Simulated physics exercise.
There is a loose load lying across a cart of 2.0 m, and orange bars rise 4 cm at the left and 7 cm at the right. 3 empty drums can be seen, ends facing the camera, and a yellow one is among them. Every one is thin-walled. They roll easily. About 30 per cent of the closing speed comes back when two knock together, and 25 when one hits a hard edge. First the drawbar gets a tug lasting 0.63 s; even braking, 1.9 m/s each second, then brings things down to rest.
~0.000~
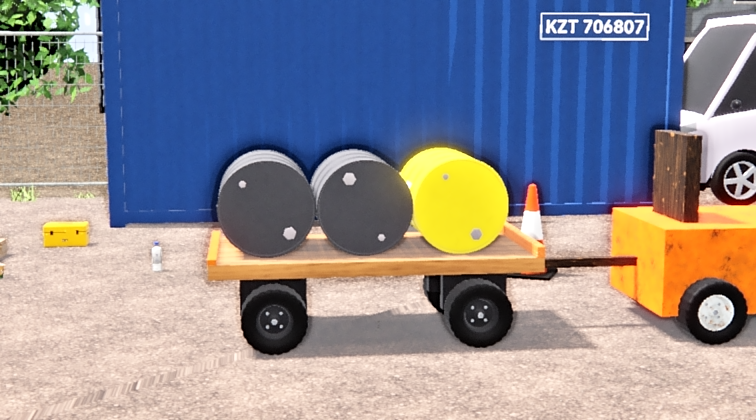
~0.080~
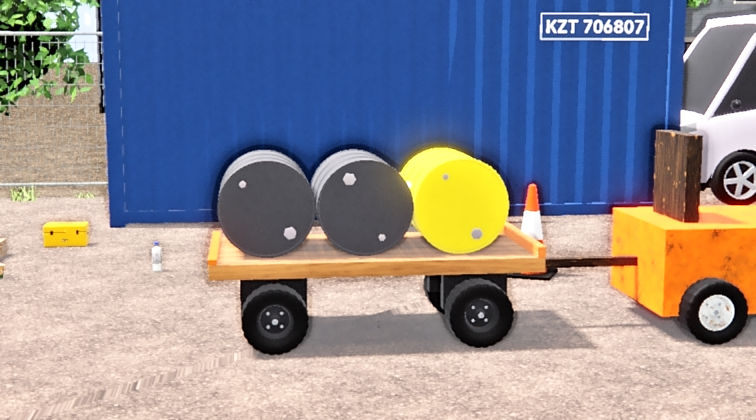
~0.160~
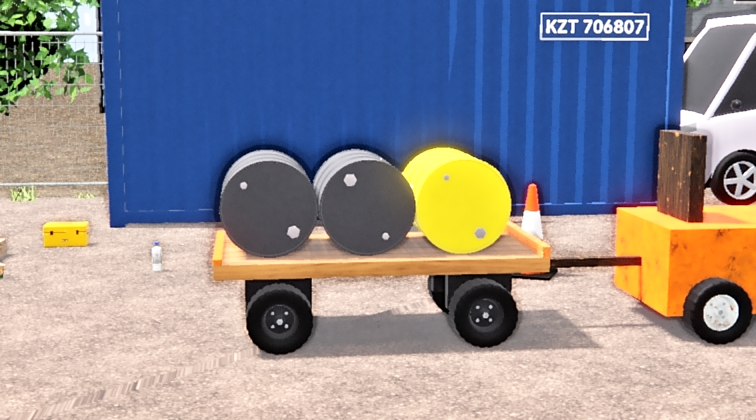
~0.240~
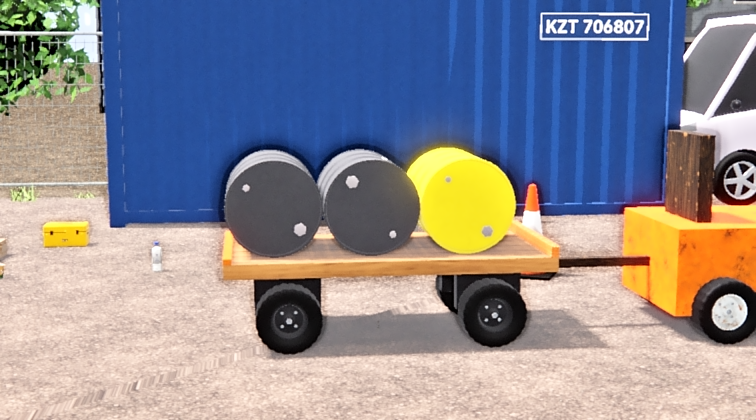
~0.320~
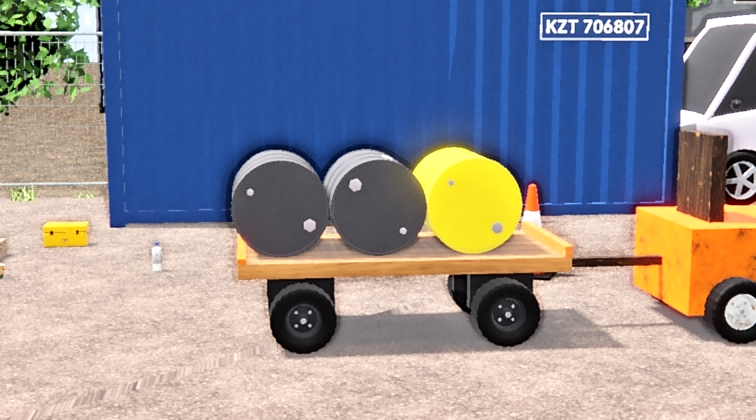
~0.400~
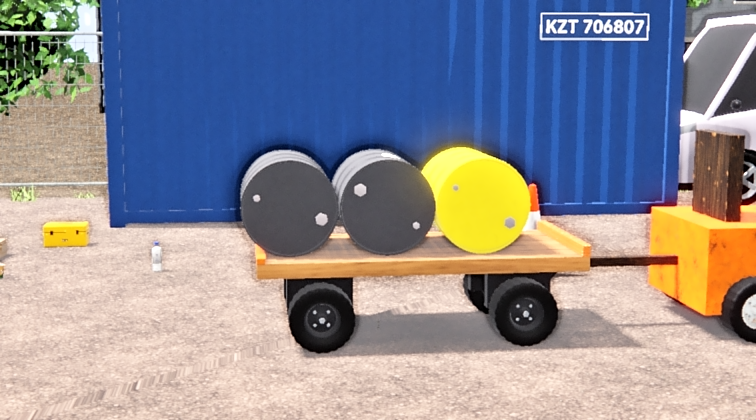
A flat wooden cart carrying two dark drums and a yellow one rolled slowly to the right behind an orange vehicle, passing in front of a blue container and gradually picking up speed.
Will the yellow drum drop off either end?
I'd say it hangs in there.
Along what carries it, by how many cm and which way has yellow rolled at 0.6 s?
By then yellow sits 30 left of where it began.
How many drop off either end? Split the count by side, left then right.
Count by side - left 1, right 0.
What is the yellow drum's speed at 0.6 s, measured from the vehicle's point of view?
Speed: Approx. 1.0 m/s.
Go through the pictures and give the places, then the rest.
Yellow (462, 206); right bar at (542, 252); cart at rest; 3 of the 3 make up the bottom layer on the deck, in the first picture.
Yellow (462, 206); right bar at (542, 252); cart moving right at 0.2 m/s, in the second picture.
Yellow (464, 206); right bar at (547, 252); cart moving right at 0.5 m/s, in the third picture.
Yellow (469, 206); right bar at (556, 252); cart moving right at 0.9 m/s, in the fourth picture.
Yellow (475, 206); right bar at (569, 252); cart moving right at 1.2 m/s, in the fifth picture.
Yellow (484, 206); right bar at (587, 251); cart moving right at 1.6 m/s, in the sixth picture.
Then, 0.6 s in, yellow is on the deck, 75 cm from the right bar, rolling left along the cart; 0 over a bar so far.
Then, 0.8 s in, yellow is on the deck, 90 cm from the left bar, rolling left along the cart; 1 over a bar so far.
Then, 2.8 s in, yellow is on the deck, 60 cm from the right bar, rolling right along the cart; 1 over a bar so far.
In the end (6.1 s), yellow is on the deck, 50 cm from the right bar; 1 over a bar so far.
